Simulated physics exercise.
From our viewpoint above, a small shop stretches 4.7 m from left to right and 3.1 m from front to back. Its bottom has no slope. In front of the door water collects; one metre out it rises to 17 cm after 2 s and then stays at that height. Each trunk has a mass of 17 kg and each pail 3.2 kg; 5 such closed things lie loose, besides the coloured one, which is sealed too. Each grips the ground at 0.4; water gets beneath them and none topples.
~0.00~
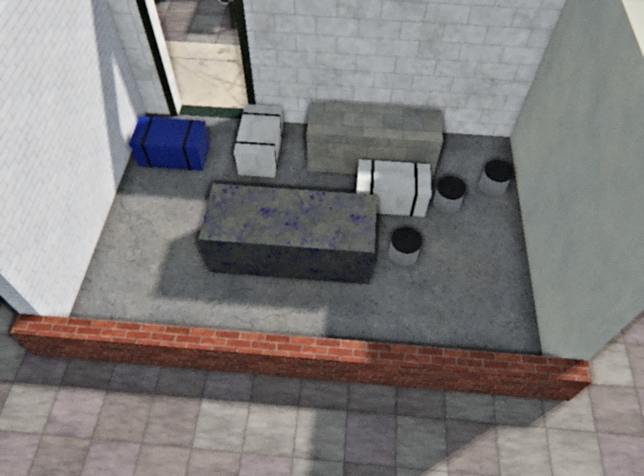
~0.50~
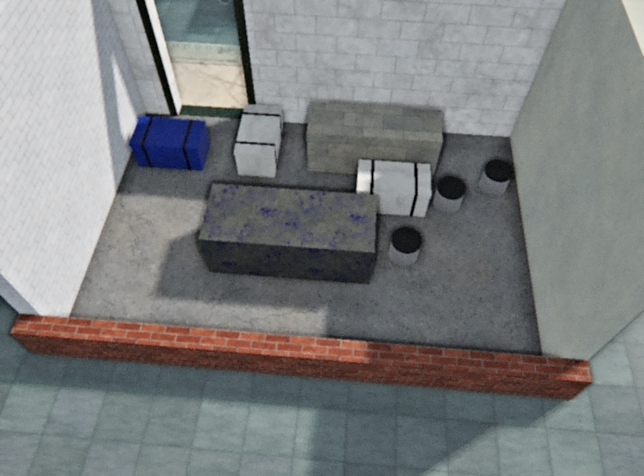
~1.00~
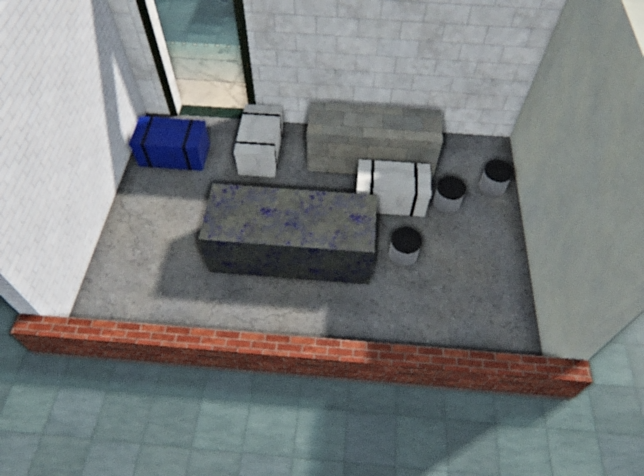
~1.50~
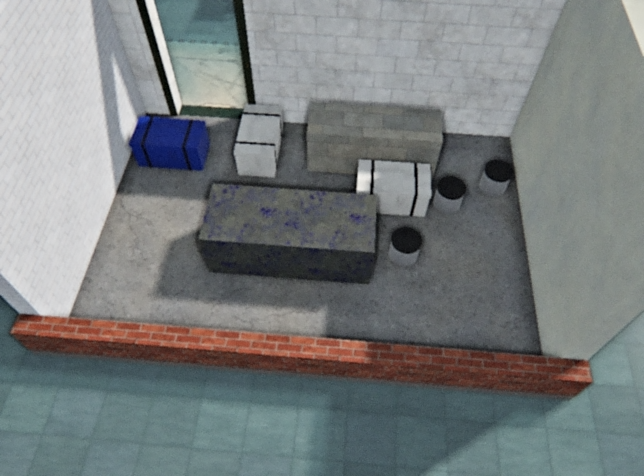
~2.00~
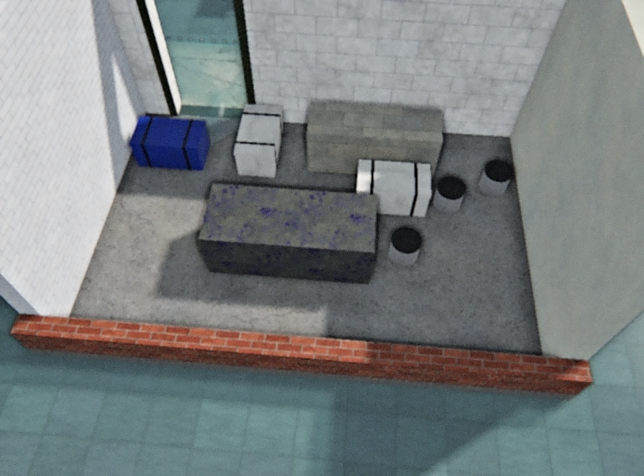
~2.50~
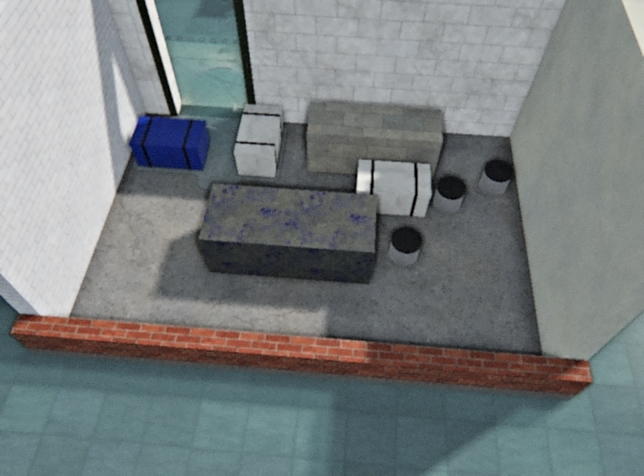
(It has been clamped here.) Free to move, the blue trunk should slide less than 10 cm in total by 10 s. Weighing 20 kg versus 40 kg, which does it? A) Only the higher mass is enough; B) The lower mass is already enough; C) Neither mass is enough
Neither mass is enough.
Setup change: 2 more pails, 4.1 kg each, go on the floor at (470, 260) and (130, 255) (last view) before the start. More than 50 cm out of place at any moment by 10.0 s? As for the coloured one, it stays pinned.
In that order: Within it, beyond it.
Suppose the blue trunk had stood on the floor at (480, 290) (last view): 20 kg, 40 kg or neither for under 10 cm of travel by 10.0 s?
It turns out that the heavier alone succeeds.
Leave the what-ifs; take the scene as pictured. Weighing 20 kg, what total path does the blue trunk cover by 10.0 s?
It covers about 500 cm altogether.
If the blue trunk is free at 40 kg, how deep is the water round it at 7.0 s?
Something like 8 centimetres.
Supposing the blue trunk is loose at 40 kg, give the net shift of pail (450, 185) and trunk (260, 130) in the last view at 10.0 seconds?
80 cm, 40 cm.
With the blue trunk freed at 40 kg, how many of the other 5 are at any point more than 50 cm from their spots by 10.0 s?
3.
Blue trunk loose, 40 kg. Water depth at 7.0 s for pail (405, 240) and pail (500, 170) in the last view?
I'd put it at 2 cm and 2 cm respectively.
After 3.5 s the blue trunk would be 85 cm from its start with 20 kg and 31 cm from its start with 40 kg; 6 cm of water round it then.
After 4.5 s the blue trunk would be 186 cm from its start with 20 kg and 75 cm from its start with 40 kg; 6 cm of water round it then.
After 7.0 s the blue trunk would be 209 cm from its start with 20 kg and 100 cm from its start with 40 kg; 8 cm of water round it then.
After 10.0 s the blue trunk would be 312 cm from its start with 20 kg and 142 cm from its start with 40 kg; 11 cm of water round it then.
